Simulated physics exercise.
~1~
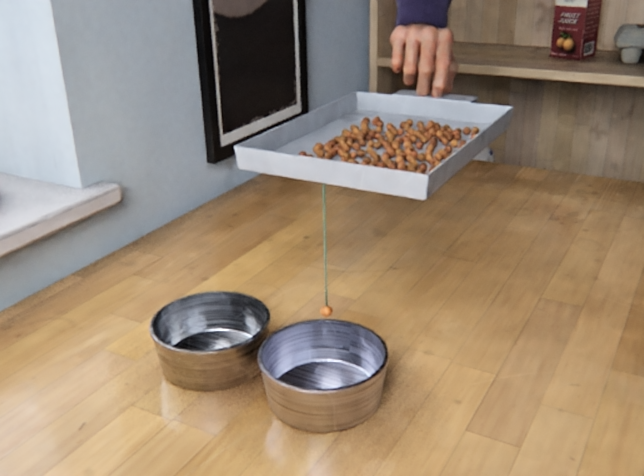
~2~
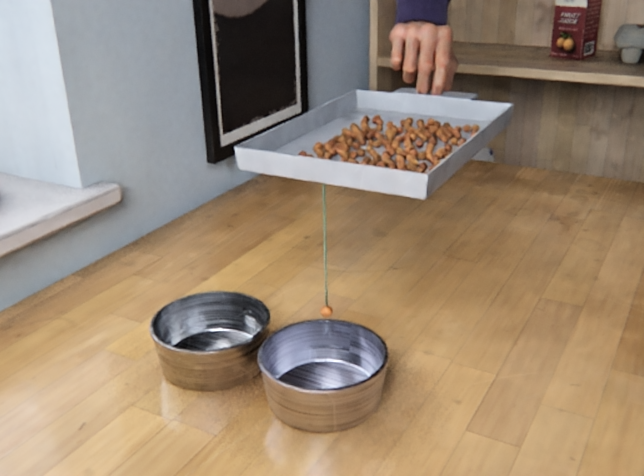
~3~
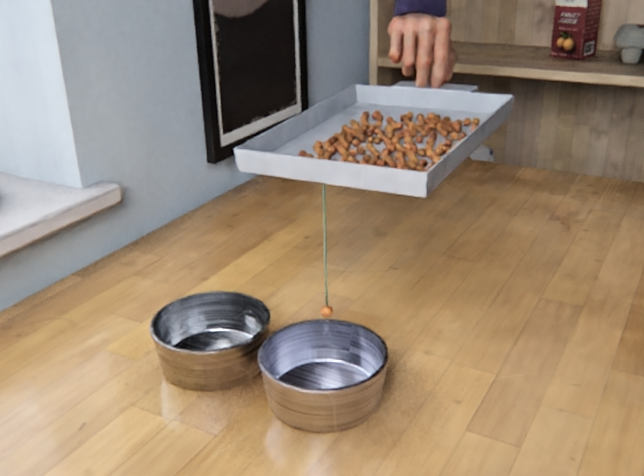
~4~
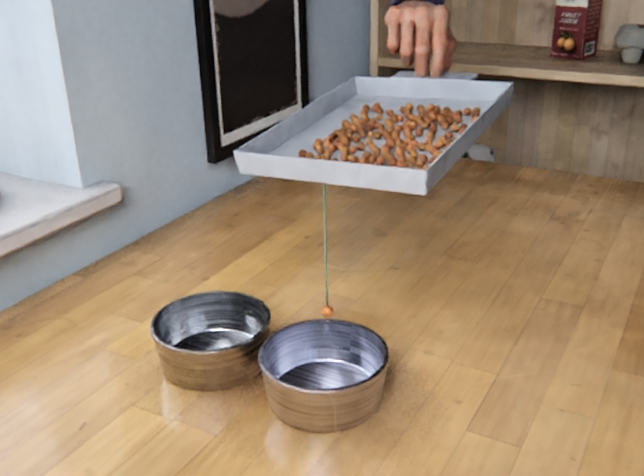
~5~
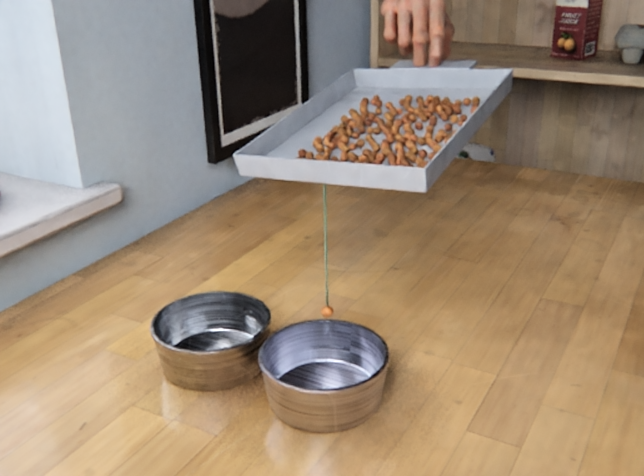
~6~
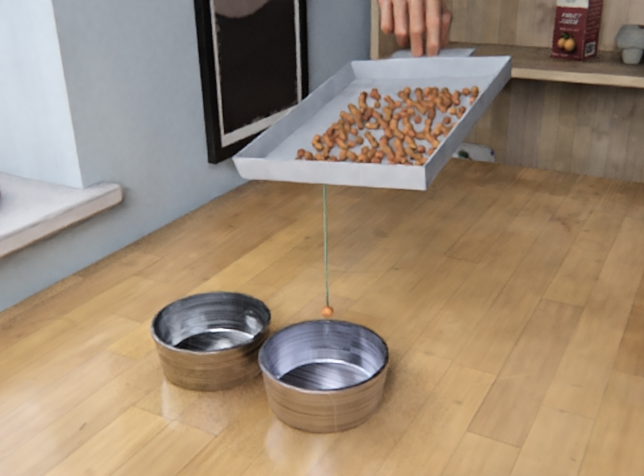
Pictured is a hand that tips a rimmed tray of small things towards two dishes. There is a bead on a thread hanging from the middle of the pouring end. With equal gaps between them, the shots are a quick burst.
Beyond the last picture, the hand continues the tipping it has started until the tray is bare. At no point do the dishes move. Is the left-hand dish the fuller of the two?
Yes.
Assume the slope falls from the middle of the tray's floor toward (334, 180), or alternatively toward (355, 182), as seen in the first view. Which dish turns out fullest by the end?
The rightmost dish; the rightmost dish.
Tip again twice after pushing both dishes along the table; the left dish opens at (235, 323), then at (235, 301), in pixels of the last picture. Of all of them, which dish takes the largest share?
In order of the tries: The dish on the left side, then the dish on the left side.
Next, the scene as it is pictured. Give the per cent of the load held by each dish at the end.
80 per cent goes to the left dish and 0 per cent to the right dish.
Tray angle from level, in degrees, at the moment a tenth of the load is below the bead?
Approx. reading: About 95°.
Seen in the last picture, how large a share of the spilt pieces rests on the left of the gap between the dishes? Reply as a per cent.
It works out to some 40 per cent.
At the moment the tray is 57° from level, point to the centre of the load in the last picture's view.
Look around (306, 143) in the last picture.
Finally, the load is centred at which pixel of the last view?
It settles centred around (215, 352).
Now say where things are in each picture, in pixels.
In the first frame, corners of the pouring end at (238, 146) and (426, 174), level; middle of the load at (390, 150), cereal balls; left dish at (175, 365); right dish at (292, 404); bead on its thread at (327, 311).
In the second frame, corners of the pouring end at (238, 146) and (426, 173), level; middle of the load at (390, 149).
In the third frame, corners of the pouring end at (237, 148) and (425, 172), tipped barely, lowest at the left corner; middle of the load at (390, 146).
In the fourth frame, corners of the pouring end at (237, 151) and (424, 170), tipped a little, lowest at the left corner; middle of the load at (390, 141).
In the fifth frame, corners of the pouring end at (236, 154) and (423, 167), tipped a little, lowest at the left corner; middle of the load at (390, 136).
In the sixth frame, corners of the pouring end at (236, 157) and (422, 166), tipped a little, lowest at the left corner; middle of the load at (388, 132); left dish at (176, 365); right dish at (292, 404).
Soon, tray tipped steeply; nearly all on the tray; a stray few in the left dish; a stray few in the air.
A while on, tray tipped right over; most on the tray; a small part in the left dish; a small part in the air.
Towards the end, tray tipped past a quarter turn; a stray few in the right dish; most in the left dish; about a quarter outside both.
Finally, tray tipped past a quarter turn; a stray few in the right dish; most in the left dish; about a quarter outside both.
